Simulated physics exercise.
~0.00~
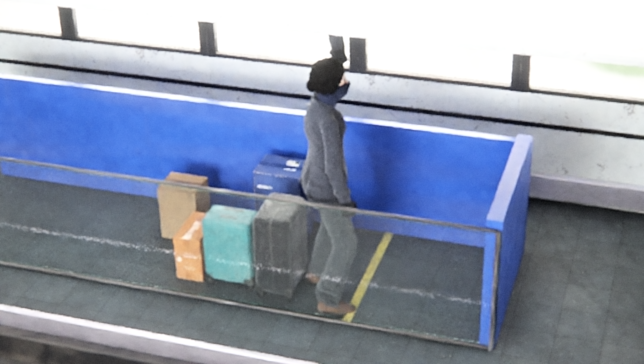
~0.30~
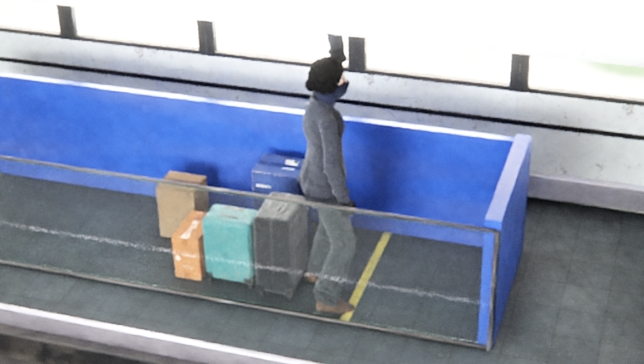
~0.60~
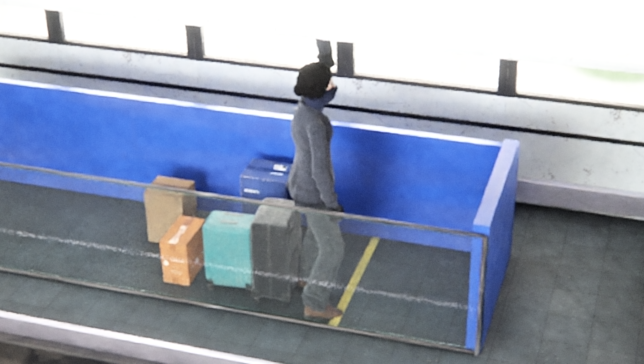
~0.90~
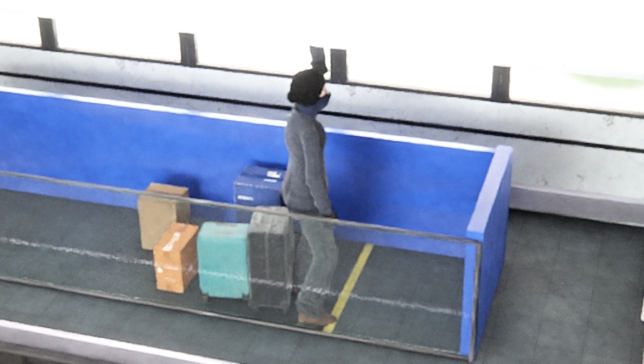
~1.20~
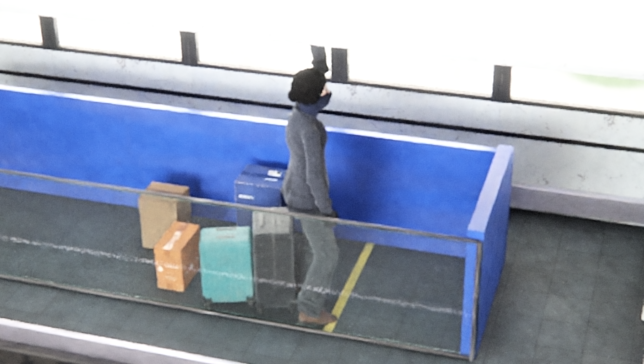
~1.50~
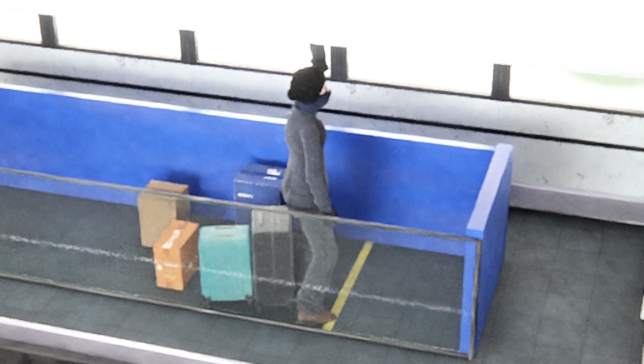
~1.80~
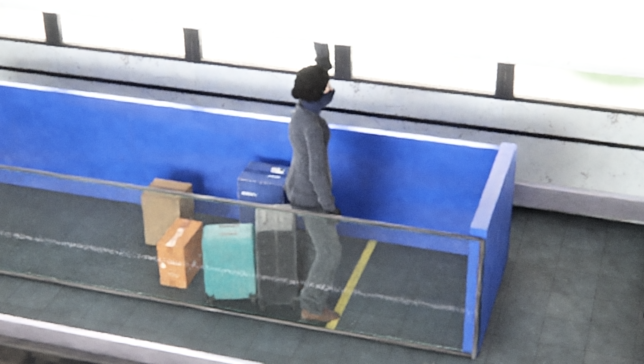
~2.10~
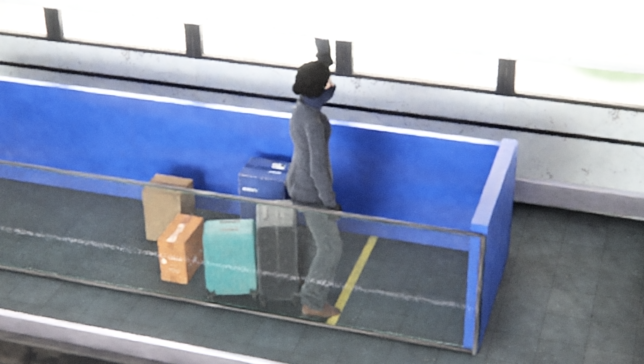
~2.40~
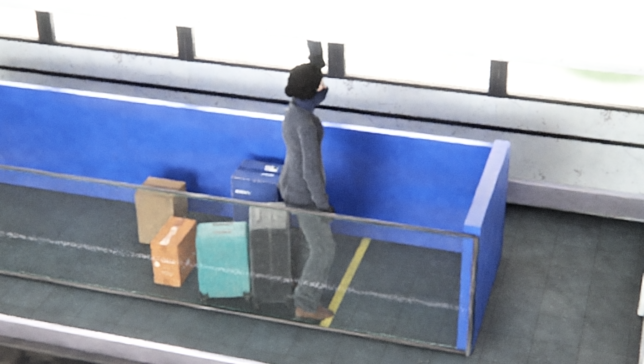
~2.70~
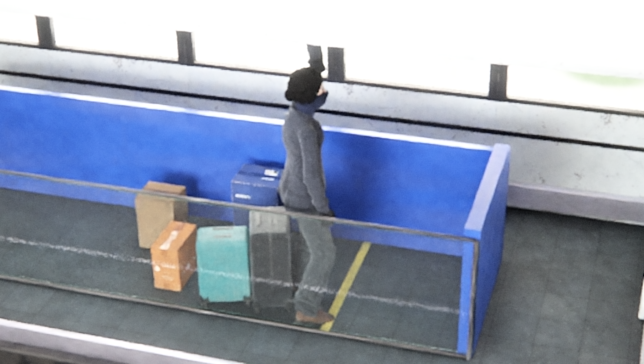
Passenger in grey standing still beside loose upright luggage, the teal case shifting slightly and all stopping short of the yellow line.
